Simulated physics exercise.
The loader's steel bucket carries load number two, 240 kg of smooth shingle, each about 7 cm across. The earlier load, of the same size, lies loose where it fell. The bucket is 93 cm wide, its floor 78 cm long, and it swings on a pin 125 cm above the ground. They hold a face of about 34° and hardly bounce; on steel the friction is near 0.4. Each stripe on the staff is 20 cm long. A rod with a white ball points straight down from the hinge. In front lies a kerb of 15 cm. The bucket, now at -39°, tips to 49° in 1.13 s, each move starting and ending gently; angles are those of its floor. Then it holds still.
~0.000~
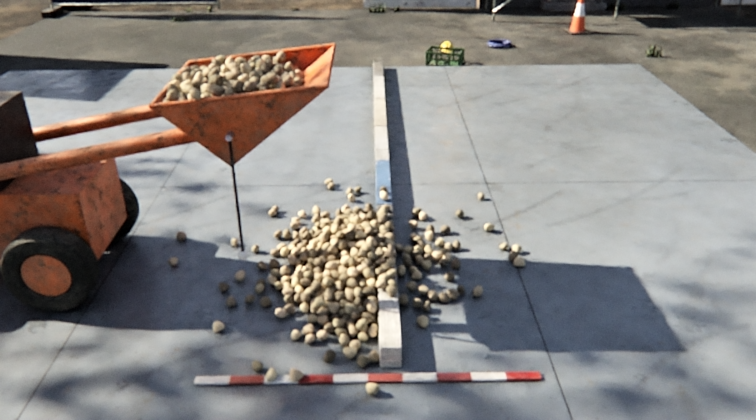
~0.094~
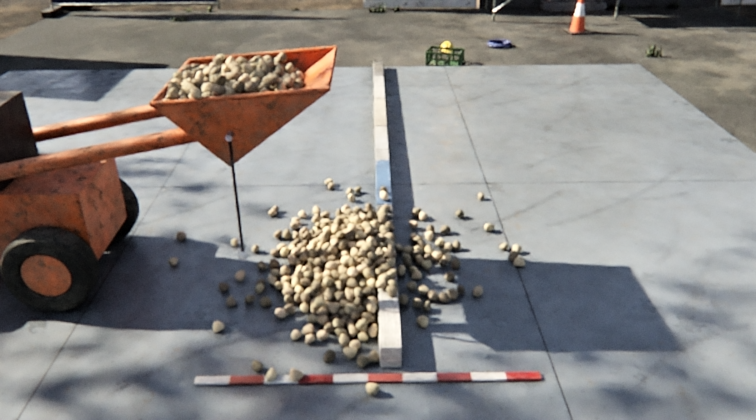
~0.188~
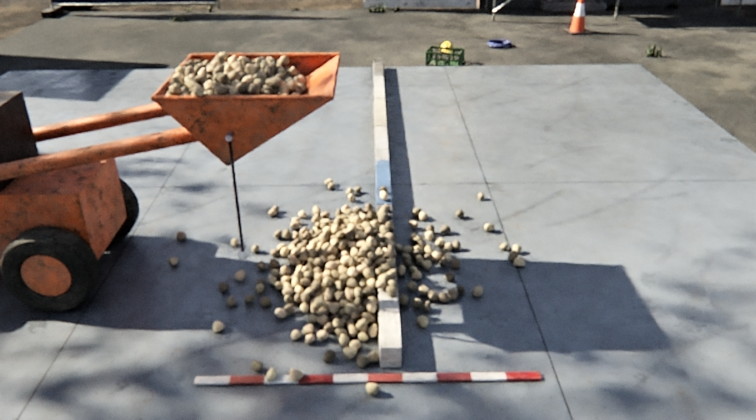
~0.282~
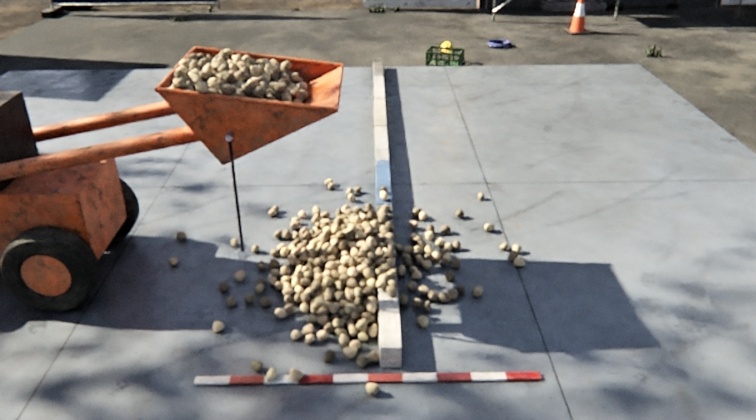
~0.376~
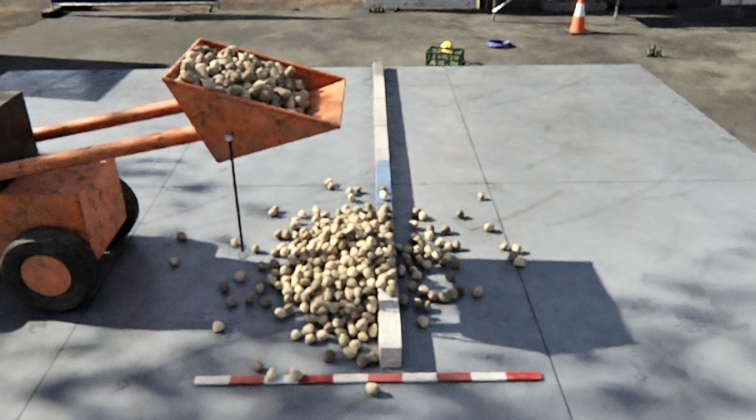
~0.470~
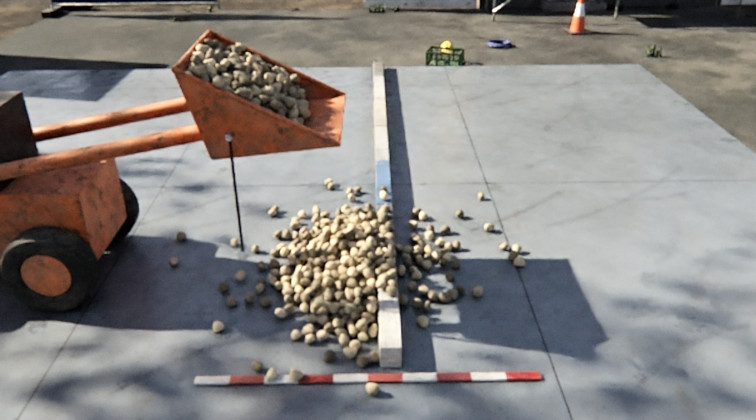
An orange loader bucket full of round stones gradually tilting forward, its lip lowering, above a loose pile heaped against a kerb.
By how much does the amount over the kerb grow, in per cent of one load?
Some 21 per cent is added.
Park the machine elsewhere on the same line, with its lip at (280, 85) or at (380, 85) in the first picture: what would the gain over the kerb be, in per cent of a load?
About 0 and 75 per cent.
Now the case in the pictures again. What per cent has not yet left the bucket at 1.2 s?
About 25 per cent.
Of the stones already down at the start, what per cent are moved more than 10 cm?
About 25 per cent.
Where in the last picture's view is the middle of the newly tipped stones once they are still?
Near (344, 254).
After 0.9 s the floor is at 36°; in per cent of one load, 96 in the bucket, 94 on this side of the kerb, 10 over the kerb; the foremost stones are at (495, 240).
After 1.2 s the floor is at 49°; in per cent of one load, 24 in the bucket, 165 on this side of the kerb, 11 over the kerb; the foremost stones are at (495, 240).
After 1.6 s the floor is at 49°; in per cent of one load, 0 in the bucket, 175 on this side of the kerb, 25 over the kerb; the foremost stones are at (502, 245).
After 4.0 s the floor is at 49°; in per cent of one load, 0 in the bucket, 169 on this side of the kerb, 31 over the kerb; the foremost stones are at (555, 289). Net gain over the kerb, 21.
